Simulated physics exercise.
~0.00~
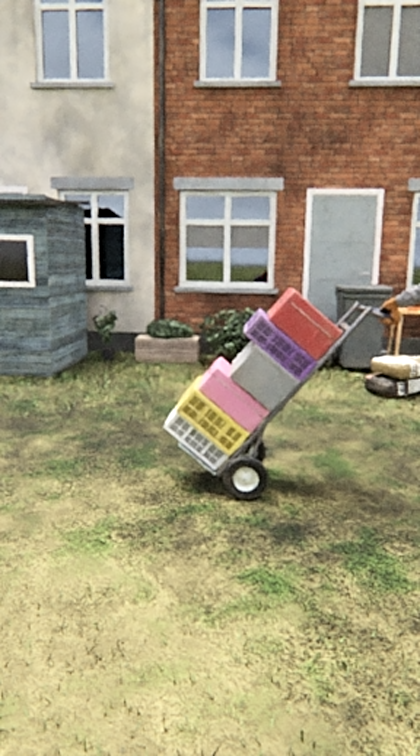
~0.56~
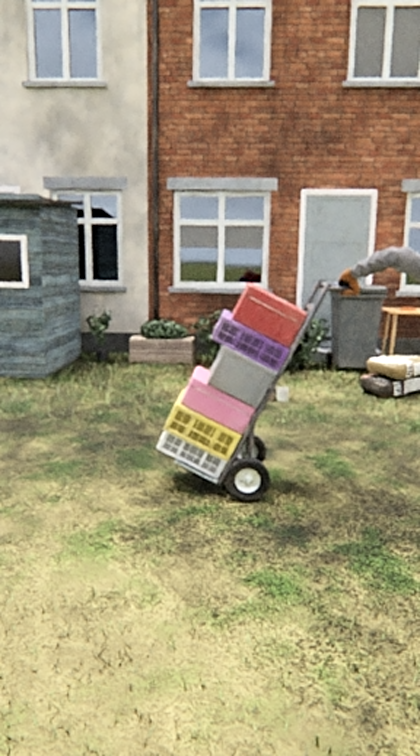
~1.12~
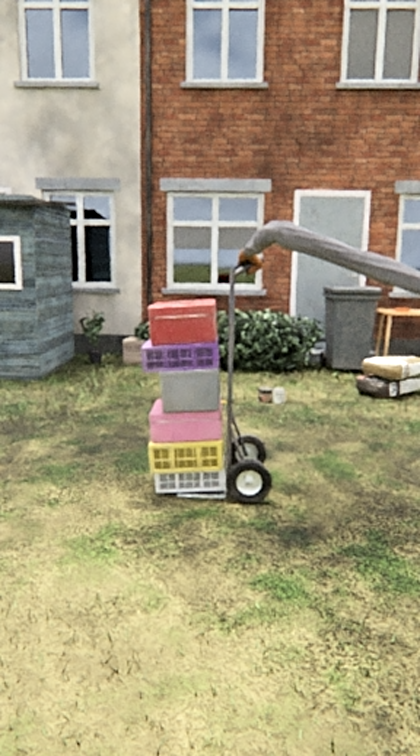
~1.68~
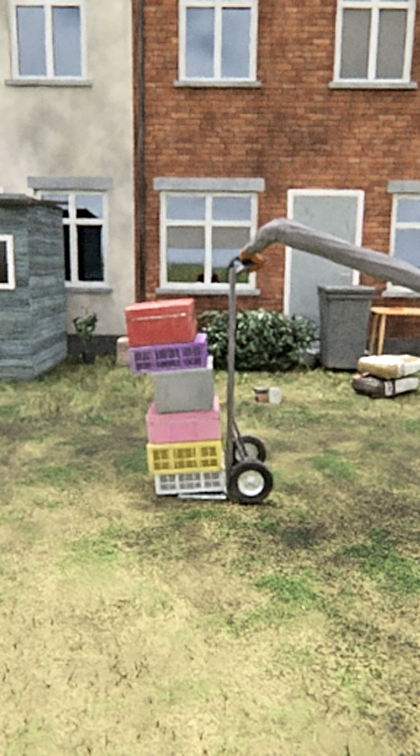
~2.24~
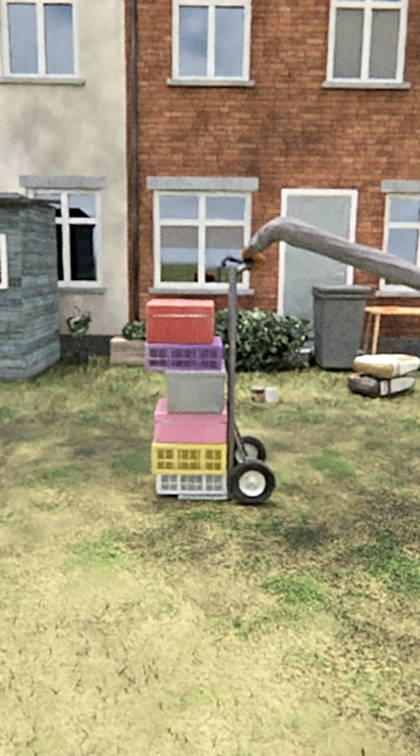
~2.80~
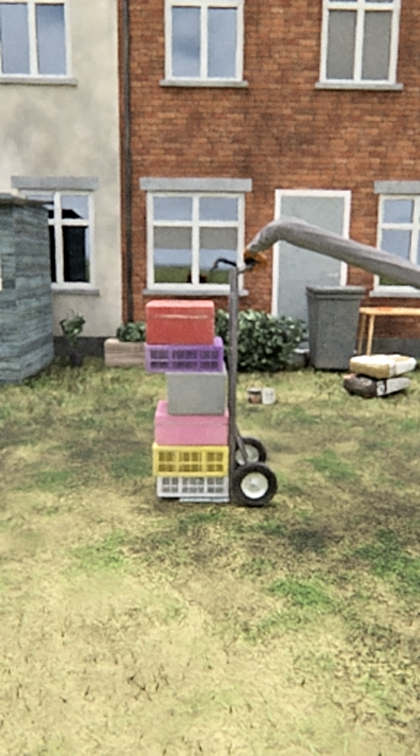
A loaded hand truck swings upright beside a grey arm, and its stacked boxes wobble but stay standing.
